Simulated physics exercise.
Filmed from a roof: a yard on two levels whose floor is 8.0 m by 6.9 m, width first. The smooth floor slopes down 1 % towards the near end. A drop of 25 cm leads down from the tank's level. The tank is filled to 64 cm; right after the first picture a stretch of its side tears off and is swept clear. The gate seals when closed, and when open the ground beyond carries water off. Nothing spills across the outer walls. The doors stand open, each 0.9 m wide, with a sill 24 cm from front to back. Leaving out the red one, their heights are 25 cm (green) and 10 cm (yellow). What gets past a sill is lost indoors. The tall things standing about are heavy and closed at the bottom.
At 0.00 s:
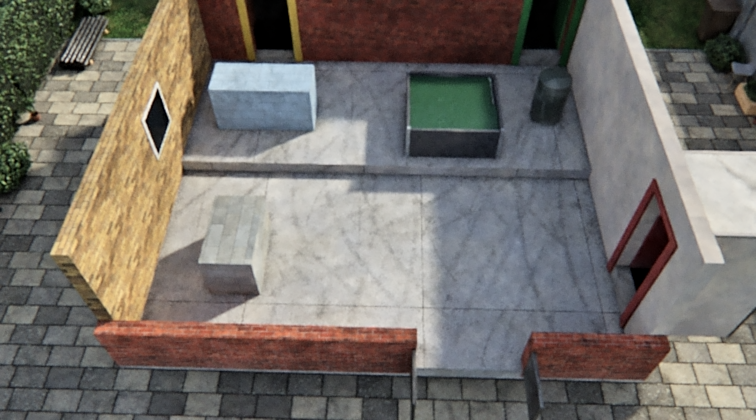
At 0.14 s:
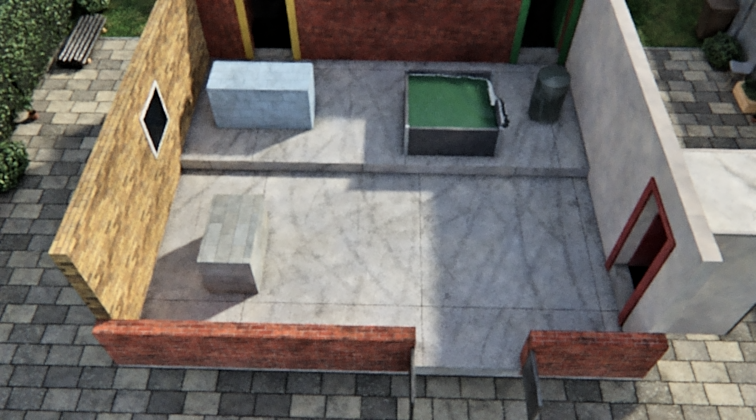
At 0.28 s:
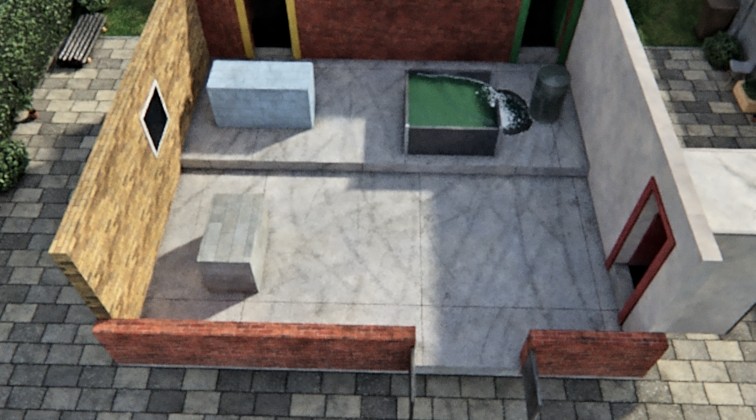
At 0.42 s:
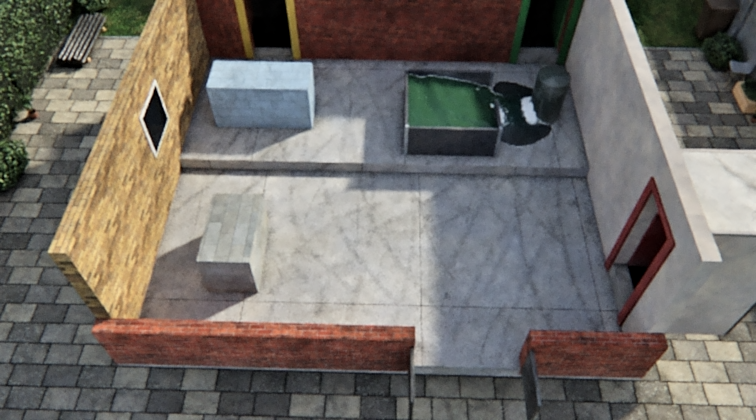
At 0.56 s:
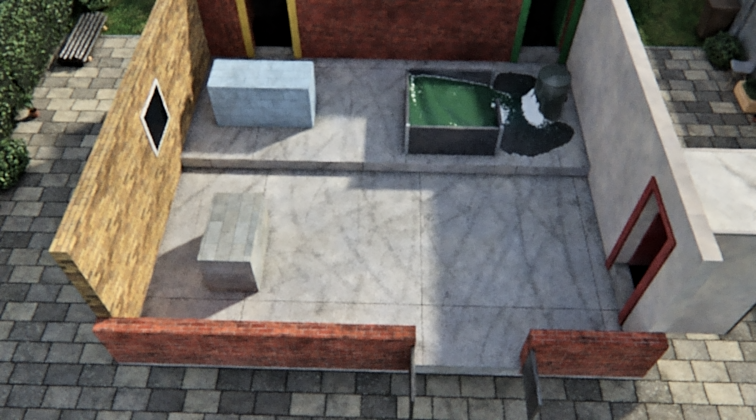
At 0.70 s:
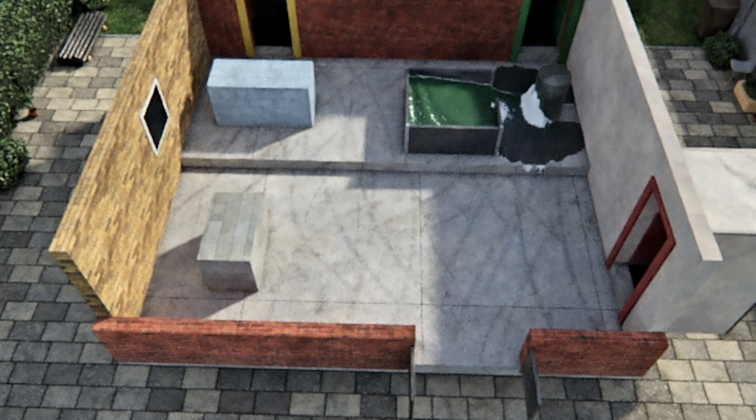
Green-looking water pours out of the right side of a dark rectangular tank on the upper level of a walled yard, spreads across the grey floor around a dark cylindrical container, and reaches the edge of the step.
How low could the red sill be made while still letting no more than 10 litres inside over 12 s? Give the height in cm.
Some 7.5 cm above the ground.
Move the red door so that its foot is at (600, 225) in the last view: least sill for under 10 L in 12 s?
About 5.5 cm.
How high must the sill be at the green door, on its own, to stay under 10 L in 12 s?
About 28 cm at green.
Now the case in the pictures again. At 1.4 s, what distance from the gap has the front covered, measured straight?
Roughly 3.2 m.
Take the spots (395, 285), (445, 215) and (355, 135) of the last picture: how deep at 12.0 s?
Roughly 2, 1 and 1 cm, in turn.
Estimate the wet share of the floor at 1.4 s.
Some 10 per cent of it.
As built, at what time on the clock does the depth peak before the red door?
Around 6.5 s.
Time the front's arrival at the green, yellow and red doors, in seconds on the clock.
Green 0.9 s, yellow 6.0 s, red 2.0 s.
After 1.4 s water covers 10 % of the floor, deepest (44 cm) near (523, 114); it has not reached the red door.
After 3.0 s water covers 25 % of the floor, deepest (26 cm) near (523, 114); 5 cm at the red door, 0 litres in over its 26 cm sill.
After 12.0 s water covers 80 % of the floor, deepest (8 cm) near (591, 355); 5 cm at the red door, 0 litres in over its 26 cm sill.
At the red door as built, the water arrived by 2.0 s and peaked near 7 cm at 6.6 s.
With a sill of 6.5 cm, 15 litres would have come in within the 12 s; with 8.5 cm, 6 litres. So under 10 litres takes about 7.5 cm.
